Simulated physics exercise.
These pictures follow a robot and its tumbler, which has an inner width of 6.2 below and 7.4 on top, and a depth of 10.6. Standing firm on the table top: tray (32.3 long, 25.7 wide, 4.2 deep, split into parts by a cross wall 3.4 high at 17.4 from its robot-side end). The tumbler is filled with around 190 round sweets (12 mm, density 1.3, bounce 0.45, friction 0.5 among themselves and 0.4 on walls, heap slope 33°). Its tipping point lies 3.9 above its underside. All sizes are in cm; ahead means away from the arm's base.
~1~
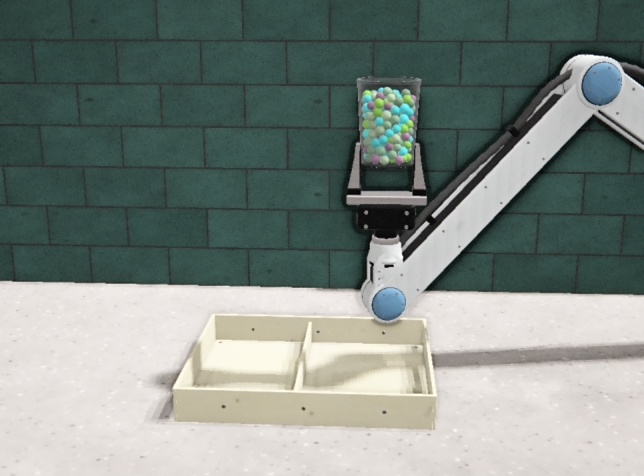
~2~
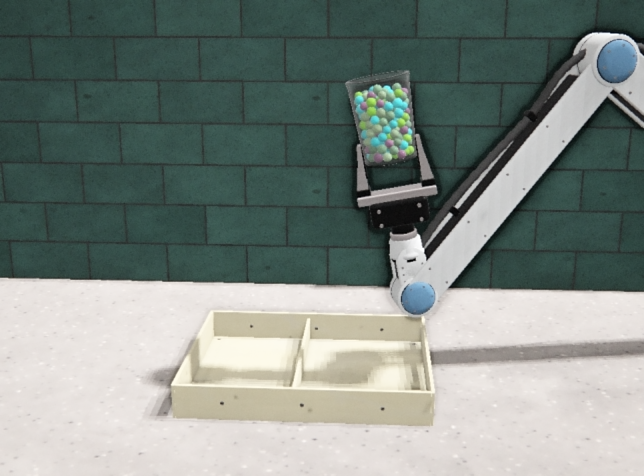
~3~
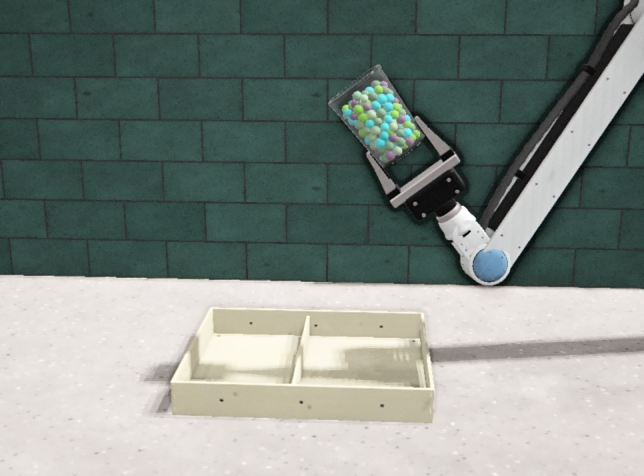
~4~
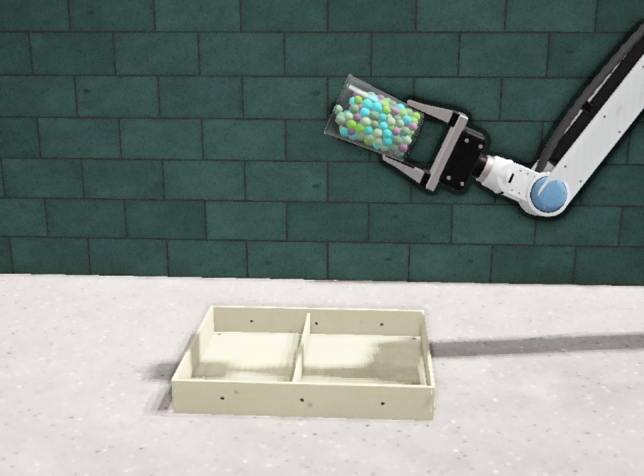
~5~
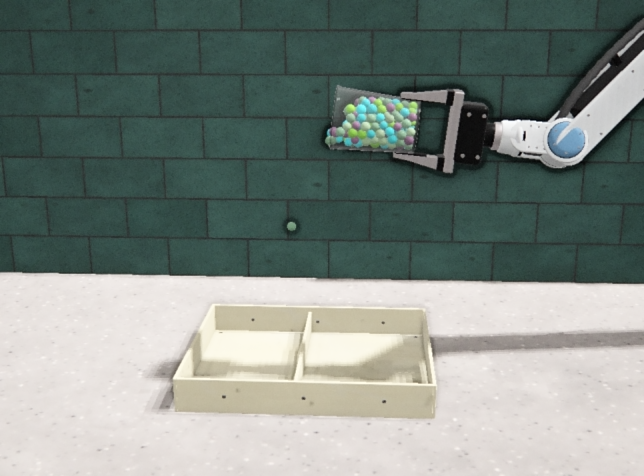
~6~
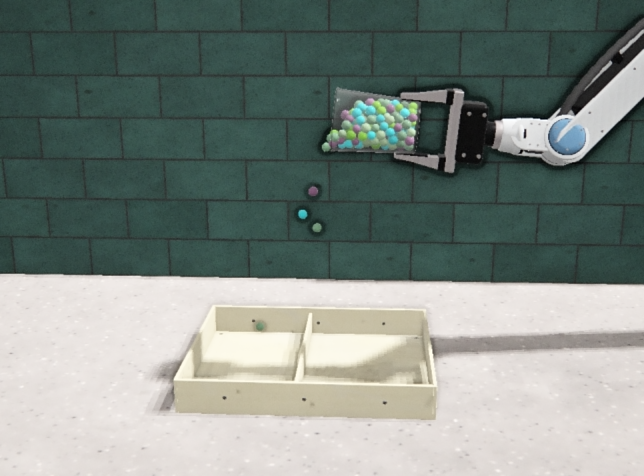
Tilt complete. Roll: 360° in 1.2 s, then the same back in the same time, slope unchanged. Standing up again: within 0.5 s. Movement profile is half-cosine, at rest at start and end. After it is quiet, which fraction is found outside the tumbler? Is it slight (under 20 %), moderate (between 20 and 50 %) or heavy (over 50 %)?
It is heavy, over 50 %.
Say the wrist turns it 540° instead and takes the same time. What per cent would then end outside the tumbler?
In that case you'd get close to 70 per cent.
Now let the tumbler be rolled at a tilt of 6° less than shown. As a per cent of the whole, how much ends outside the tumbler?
40 percent or so.
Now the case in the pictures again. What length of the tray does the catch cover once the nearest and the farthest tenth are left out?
Around 22 cm.
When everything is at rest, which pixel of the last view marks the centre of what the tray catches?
In the last view, around (250, 364).
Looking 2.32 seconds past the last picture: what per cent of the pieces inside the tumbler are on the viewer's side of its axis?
It's close to 25 percent.
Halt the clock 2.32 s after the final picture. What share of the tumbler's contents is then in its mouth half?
Roughly 40 %.
Then, 1.16 s later, tipped 85°, highest piece 37 above the table; 113 in the tumbler, 56 in the far-side part, 9 in the robot-side part, 9 in flight or on a rim.
Then, 2.32 s later, tipped 85°, highest piece 37 above the table; 87 in the far-side part, 75 in the tumbler, 20 in the robot-side part, 5 in flight or on a rim.
Then, 3.10 s later, upright, highest piece 37 above the table; 94 in the far-side part, 70 in the tumbler, 23 in the robot-side part.
Then, 3.80 s later, upright, highest piece 37 above the table; 94 in the far-side part, 70 in the tumbler, 23 in the robot-side part.
At rest, 94 in the far-side part, 70 in the tumbler, 23 in the robot-side part. That is 63 % outside the tumbler.
